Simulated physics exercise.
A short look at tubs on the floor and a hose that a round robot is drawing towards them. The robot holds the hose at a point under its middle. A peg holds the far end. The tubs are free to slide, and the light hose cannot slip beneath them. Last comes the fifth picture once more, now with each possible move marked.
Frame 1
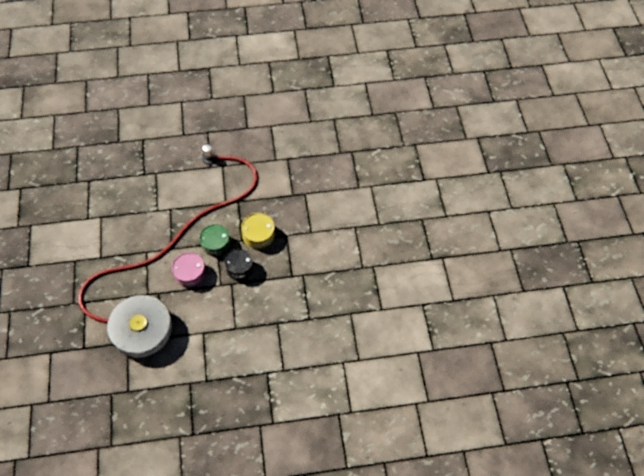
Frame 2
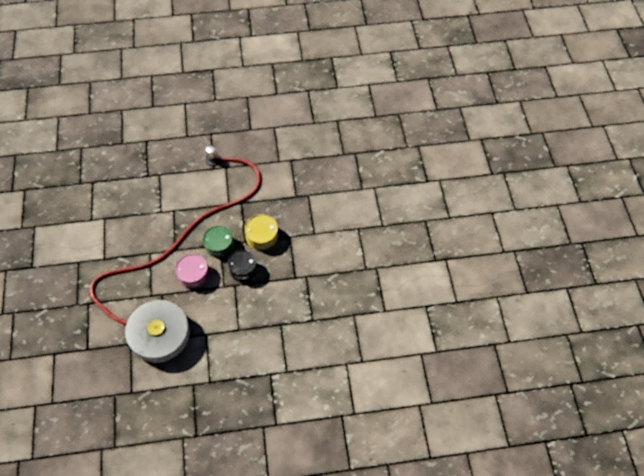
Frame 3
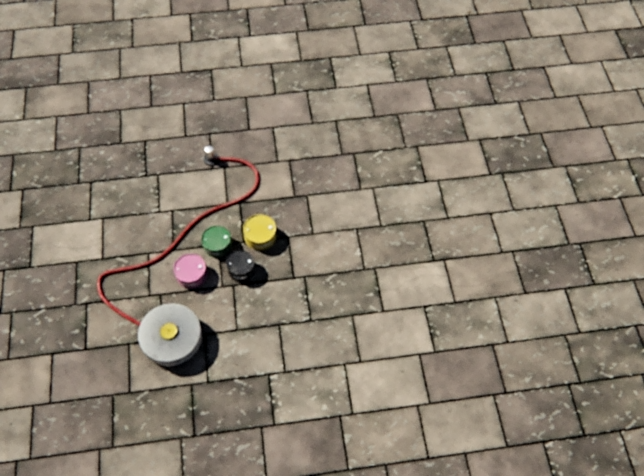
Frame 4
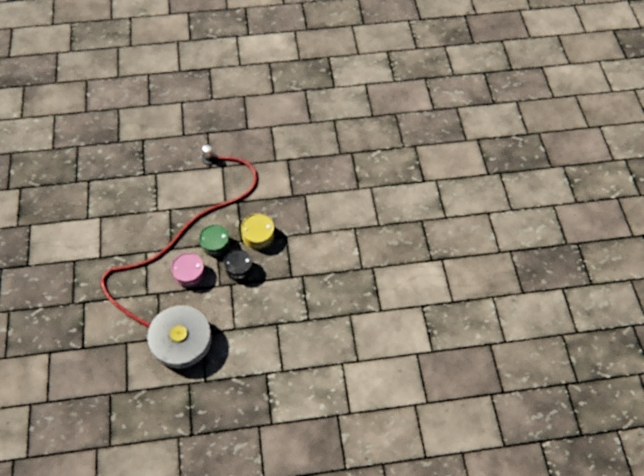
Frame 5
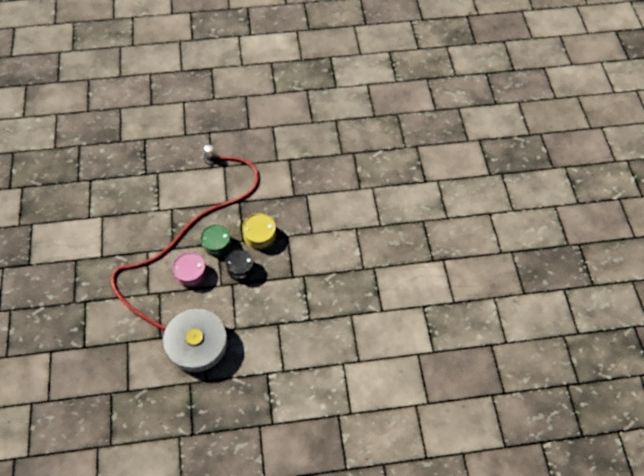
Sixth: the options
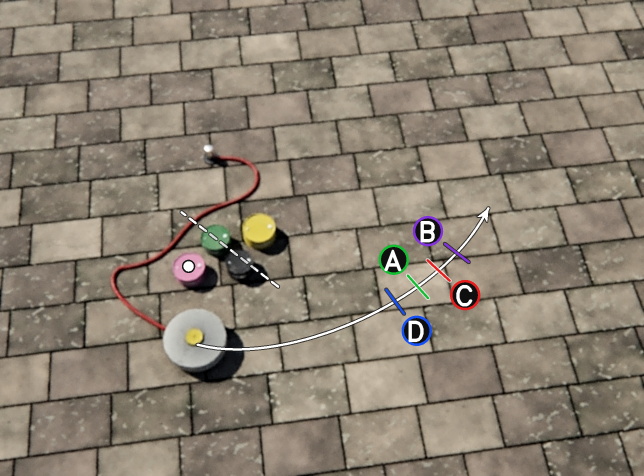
The video shows a round grey disc-shaped robot with a yellow centre sliding a short way to the right and slightly down across paving, drawing the near end of a pegged red hose along, while four coloured tubs stay still.
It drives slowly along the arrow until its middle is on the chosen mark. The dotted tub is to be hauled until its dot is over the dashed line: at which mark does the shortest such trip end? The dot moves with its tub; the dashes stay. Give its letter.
It can halt at B.
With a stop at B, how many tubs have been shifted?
Three.
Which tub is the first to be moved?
Pink.
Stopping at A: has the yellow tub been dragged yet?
No.
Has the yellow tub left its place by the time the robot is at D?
By then, no.
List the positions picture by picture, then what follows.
In the first picture, black tub (239, 265); yellow tub (258, 231); green tub (215, 240).
In the second picture, robot (158, 332); pink tub (192, 271).
In the third picture, robot (171, 335); black tub (241, 266).
In the fourth picture, robot (180, 338); green tub (215, 241).
In the fifth picture, robot (196, 341); peg (210, 153); black tub (240, 265); yellow tub (259, 232).
On the copy, A at (418, 287); B at (457, 253); C at (438, 270); D at (395, 302); the dashed line at (229, 248); the route from (198, 345) via (379, 311) to (489, 208); the white dot at (189, 266).
On B. First, robot (302, 337); pink tub (190, 270).
Then, robot (396, 297); pink tub (190, 270).
Finally, robot (459, 248); black tub (262, 257); green tub (223, 226); pink tub (235, 249); the dot on the pink tub is over the dashed line.
By contrast, A leaves the dotted tub short, at (203, 263); C leaves the dotted tub short, at (219, 257); D leaves the dotted tub short, at (190, 270).
